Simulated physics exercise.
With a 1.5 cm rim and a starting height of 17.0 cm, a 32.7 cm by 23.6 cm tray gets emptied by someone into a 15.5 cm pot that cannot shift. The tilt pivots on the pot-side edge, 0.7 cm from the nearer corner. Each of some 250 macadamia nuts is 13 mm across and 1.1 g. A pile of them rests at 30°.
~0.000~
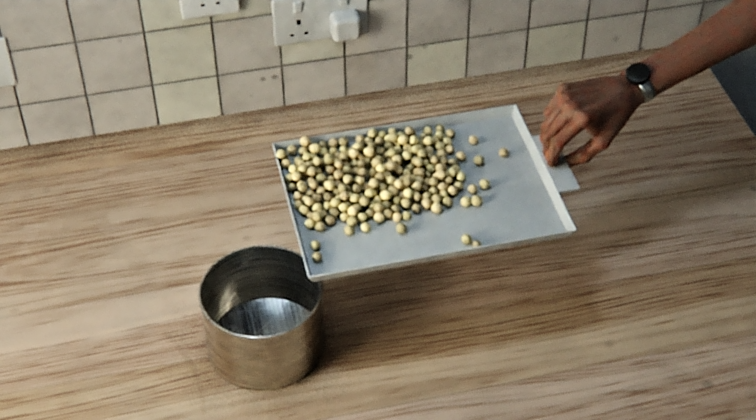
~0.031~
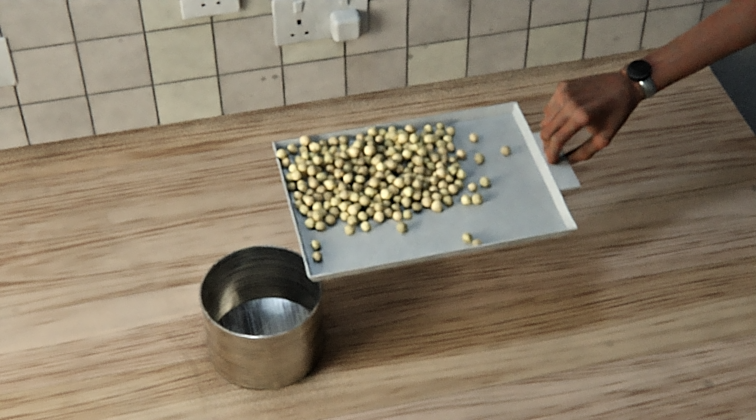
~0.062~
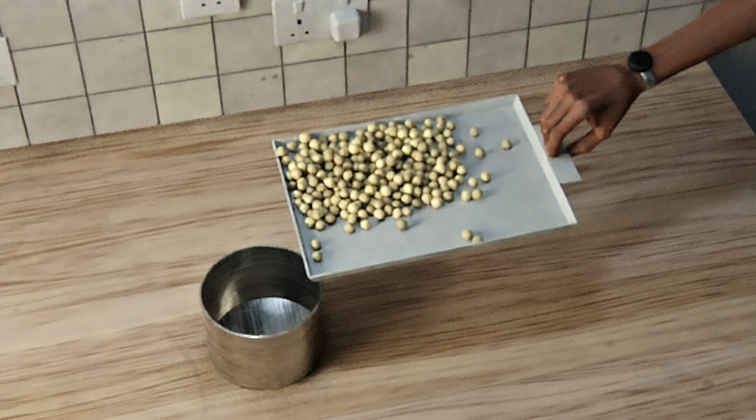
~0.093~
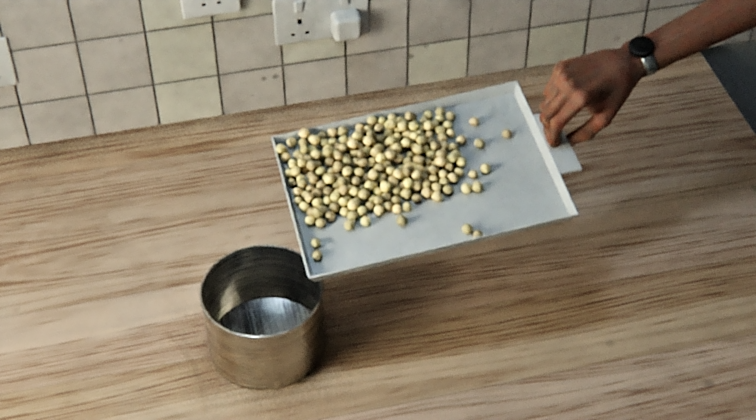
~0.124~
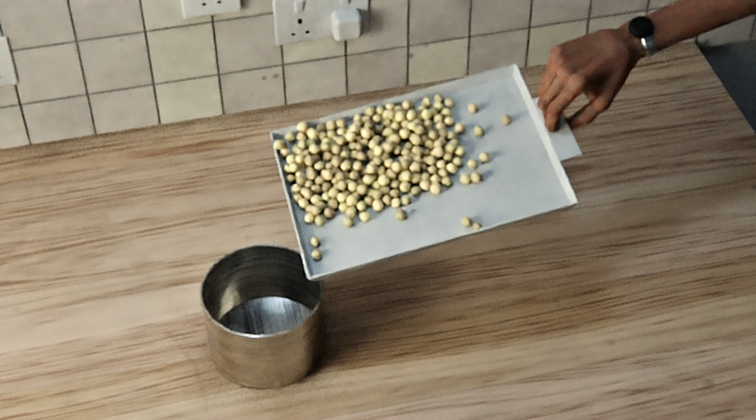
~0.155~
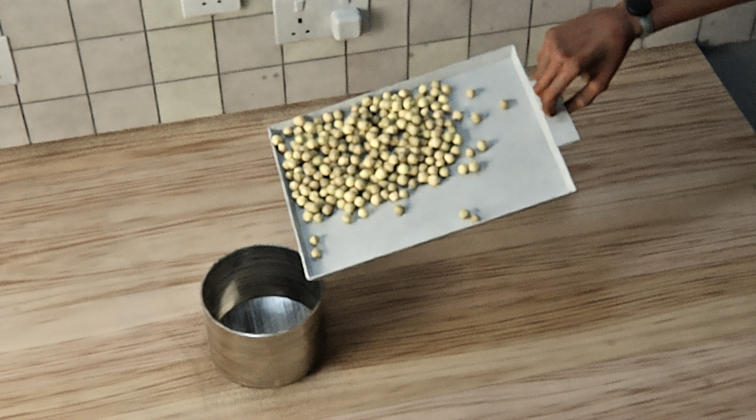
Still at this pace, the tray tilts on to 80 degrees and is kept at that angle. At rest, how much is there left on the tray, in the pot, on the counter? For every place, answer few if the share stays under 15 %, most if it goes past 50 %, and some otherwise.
Shares - tray: Few; pot: Some; counter: Most.
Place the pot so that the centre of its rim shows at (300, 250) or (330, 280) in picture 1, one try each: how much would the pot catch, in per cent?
That gives roughly 0 per cent and then 0 per cent.
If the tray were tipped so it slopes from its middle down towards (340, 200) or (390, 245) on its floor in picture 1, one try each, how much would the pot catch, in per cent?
That would be close to 40 per cent, then close to 0 per cent.
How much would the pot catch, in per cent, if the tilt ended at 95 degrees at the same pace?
It would land at about 35 percent.
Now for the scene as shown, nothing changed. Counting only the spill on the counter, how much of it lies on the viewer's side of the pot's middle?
About 90 per cent.
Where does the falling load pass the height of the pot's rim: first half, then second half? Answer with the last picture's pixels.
Early half: About (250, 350); late half: (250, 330).
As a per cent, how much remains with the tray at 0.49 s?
95 %, give or take.
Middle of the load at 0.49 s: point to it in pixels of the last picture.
The load's centre is near (289, 194) at that time.
After 0.36 s, tilt 50 degrees; the tray holds 100 %, the pot 0 %.
After 0.49 s, tilt 71 degrees; the tray holds 95 %, the pot 0 %.
After 0.75 s, tilt 80 degrees; the tray holds 0 %, the pot 35 %.
At rest (1.9 s), tray 0 %, pot 40 %, counter 60 %.
